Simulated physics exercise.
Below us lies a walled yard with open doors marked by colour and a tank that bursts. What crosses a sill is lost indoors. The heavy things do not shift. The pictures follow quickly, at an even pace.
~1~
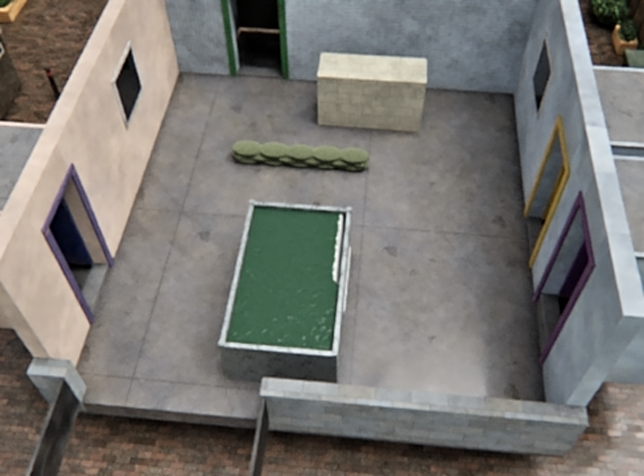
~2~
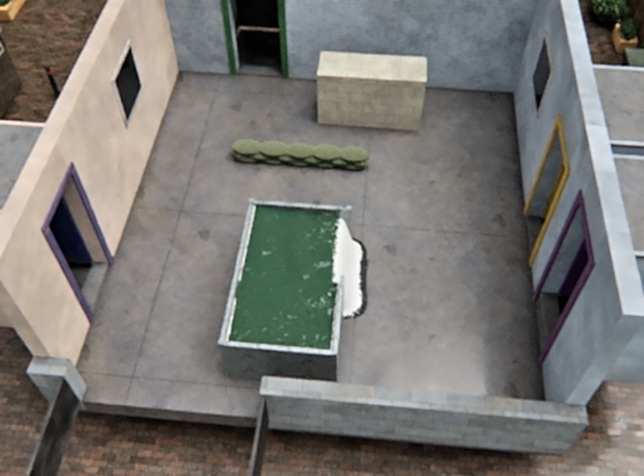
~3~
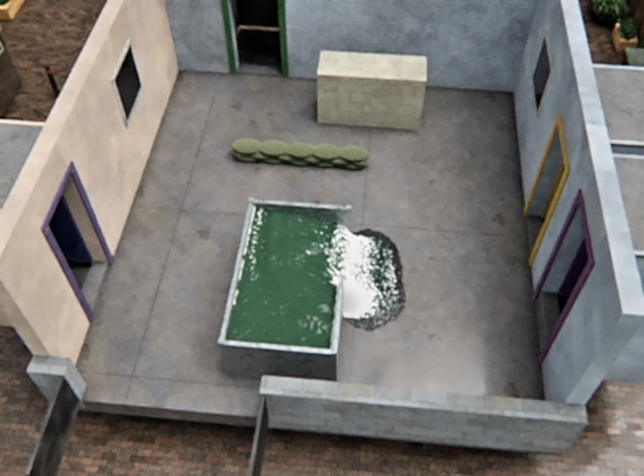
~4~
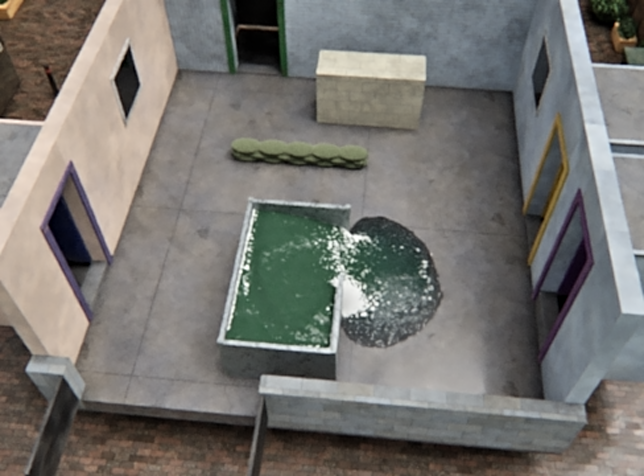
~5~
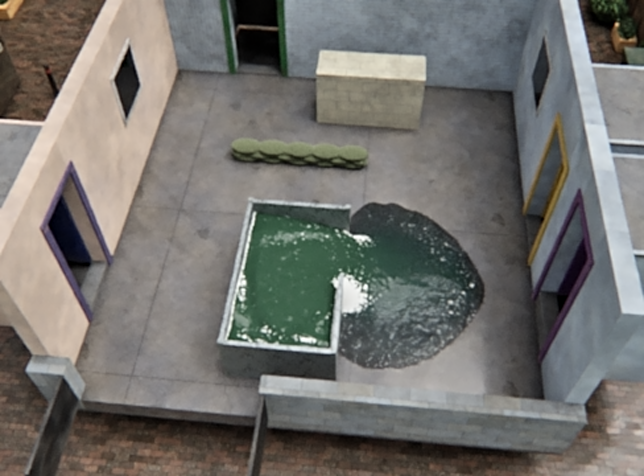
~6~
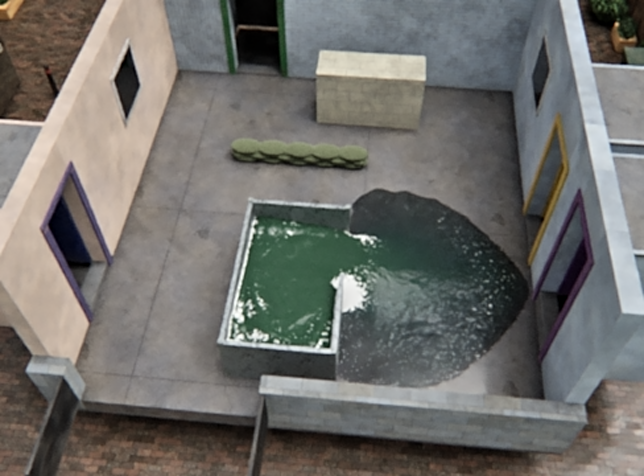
Dark green water fills a grey rectangular tank in an open-topped, grey-floored courtyard, seen from high above by a camera that stays still. A low green hedge and a pale block stand beyond it, with purple-framed openings in both side walls, a yellow one at right and a green one at back. White, foaming water bursts from the tank's right side and spreads rightward in a widening dark pool.
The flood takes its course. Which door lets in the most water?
The yellow doorway takes the most.
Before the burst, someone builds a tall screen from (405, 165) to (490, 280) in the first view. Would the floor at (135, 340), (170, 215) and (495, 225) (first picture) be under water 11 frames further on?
In that order: Clear, free of water, covered.
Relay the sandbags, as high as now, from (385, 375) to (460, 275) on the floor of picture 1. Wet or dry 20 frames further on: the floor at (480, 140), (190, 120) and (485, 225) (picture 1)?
In that order: Covered, free of water, covered.
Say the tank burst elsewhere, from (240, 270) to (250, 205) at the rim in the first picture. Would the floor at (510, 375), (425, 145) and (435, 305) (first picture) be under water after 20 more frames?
In that order: Free of water, not flooded, no water.
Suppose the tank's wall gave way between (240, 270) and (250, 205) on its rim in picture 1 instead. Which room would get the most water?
Most goes in at the blue one.
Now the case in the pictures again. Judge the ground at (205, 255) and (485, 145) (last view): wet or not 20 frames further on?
In turn: Dry, flooded.
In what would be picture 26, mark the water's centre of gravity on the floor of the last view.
Near (414, 272).
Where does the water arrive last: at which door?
That is the door marked blue.
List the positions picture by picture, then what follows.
Still water in the water tank at (290, 275), in the first frame.
Water pours out at (343, 267) and has run to (358, 245), in the second frame.
The front is at (389, 315), out from the gap at (343, 267), in the third frame.
Water pours out at (342, 267) and has run to (433, 305), in the fourth frame.
The front is at (478, 298), out from the gap at (342, 268), in the fifth frame.
The front is at (520, 282), out from the gap at (342, 267), in the sixth frame.
A moment on, water covers 30 % of the floor; green door not reached, purple door a trickle in, blue door not reached, yellow door some in.
Next, water covers 35 % of the floor; green door not reached, purple door a trickle in, blue door not reached, yellow door a lot in.
Then, water covers 40 % of the floor; green door not reached, purple door a trickle in, blue door not reached, yellow door a lot in.
Later, water covers 60 % of the floor; green door wet at the sill, nothing in, purple door a trickle in, blue door not reached, yellow door a lot in.
In the end, water covers 85 % of the floor; green door wet at the sill, nothing in, purple door a trickle in, blue door wet at the sill, nothing in, yellow door a lot in; the yellow door has let in the most.
